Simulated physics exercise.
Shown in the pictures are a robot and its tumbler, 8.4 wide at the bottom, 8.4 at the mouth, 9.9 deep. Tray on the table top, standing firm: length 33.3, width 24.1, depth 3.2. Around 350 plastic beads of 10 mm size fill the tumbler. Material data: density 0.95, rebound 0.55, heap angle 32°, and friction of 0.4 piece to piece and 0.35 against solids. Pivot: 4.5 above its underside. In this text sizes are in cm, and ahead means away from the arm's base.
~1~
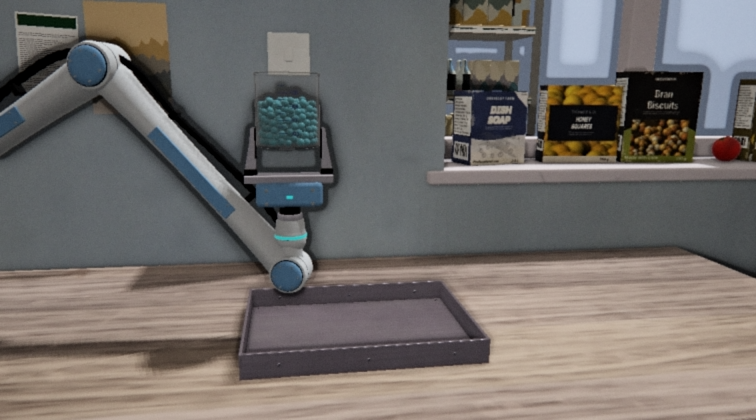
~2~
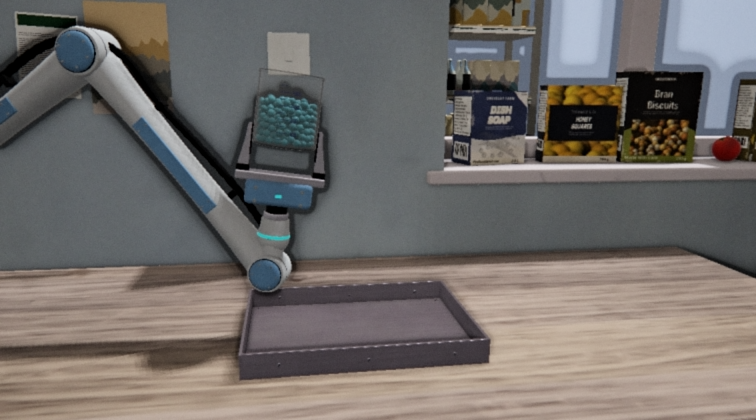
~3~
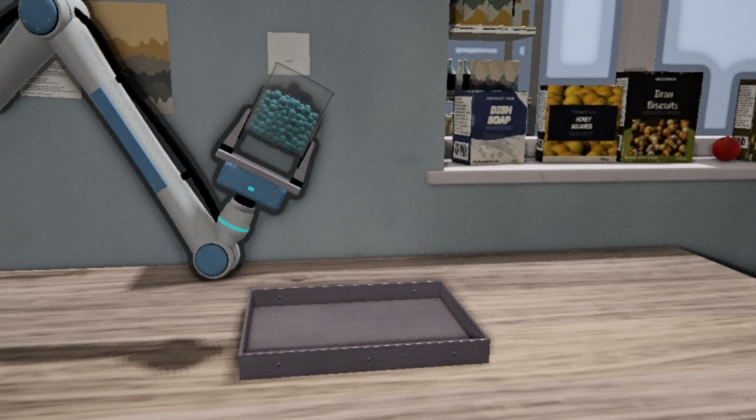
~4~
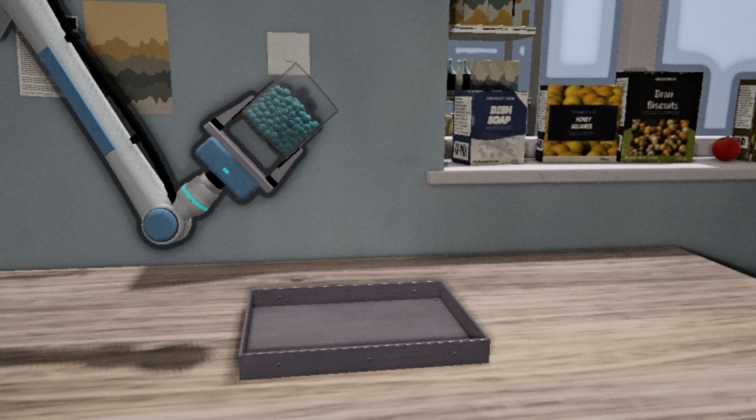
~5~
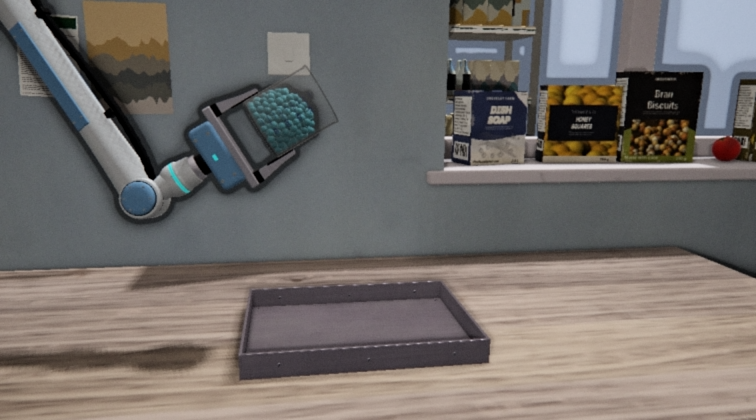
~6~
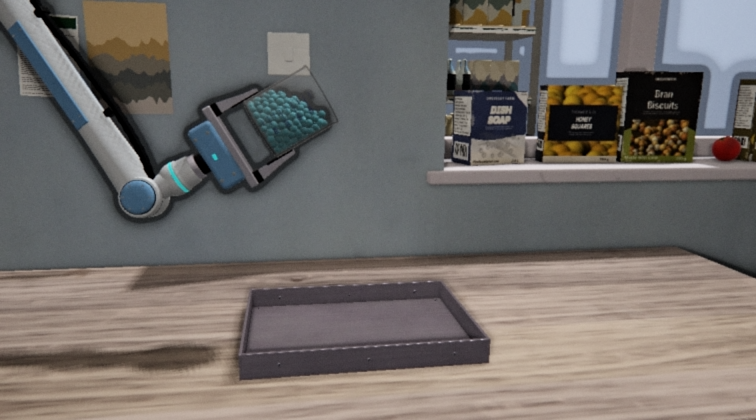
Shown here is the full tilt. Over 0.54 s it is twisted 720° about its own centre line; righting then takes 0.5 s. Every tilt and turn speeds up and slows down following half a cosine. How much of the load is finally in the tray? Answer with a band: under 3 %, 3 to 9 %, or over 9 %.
Under 3 %.
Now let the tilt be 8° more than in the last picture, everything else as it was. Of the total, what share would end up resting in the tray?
Estimate: Close to 0 %.
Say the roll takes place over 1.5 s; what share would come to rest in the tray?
I'd expect approximately 0 per cent then.
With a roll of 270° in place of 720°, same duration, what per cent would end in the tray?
Then about 0 per cent.
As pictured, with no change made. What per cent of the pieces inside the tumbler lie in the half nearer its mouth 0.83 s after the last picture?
I'd put it at some 25 per cent.
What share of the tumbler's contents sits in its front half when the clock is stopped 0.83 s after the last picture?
My guess would be around 50 per cent.
Then, 0.42 s later, tipped 60°, highest piece 39 above the table; 354 in the tumbler.
Then, 0.83 s later, tipped 22°, highest piece 36 above the table; 354 in the tumbler.
Then, 1.24 s later, upright, highest piece 38 above the table; 354 in the tumbler.
Then, 1.94 s later, upright, highest piece 38 above the table; 354 in the tumbler.
At rest, 354 in the tumbler. That is 0 % in the tray.
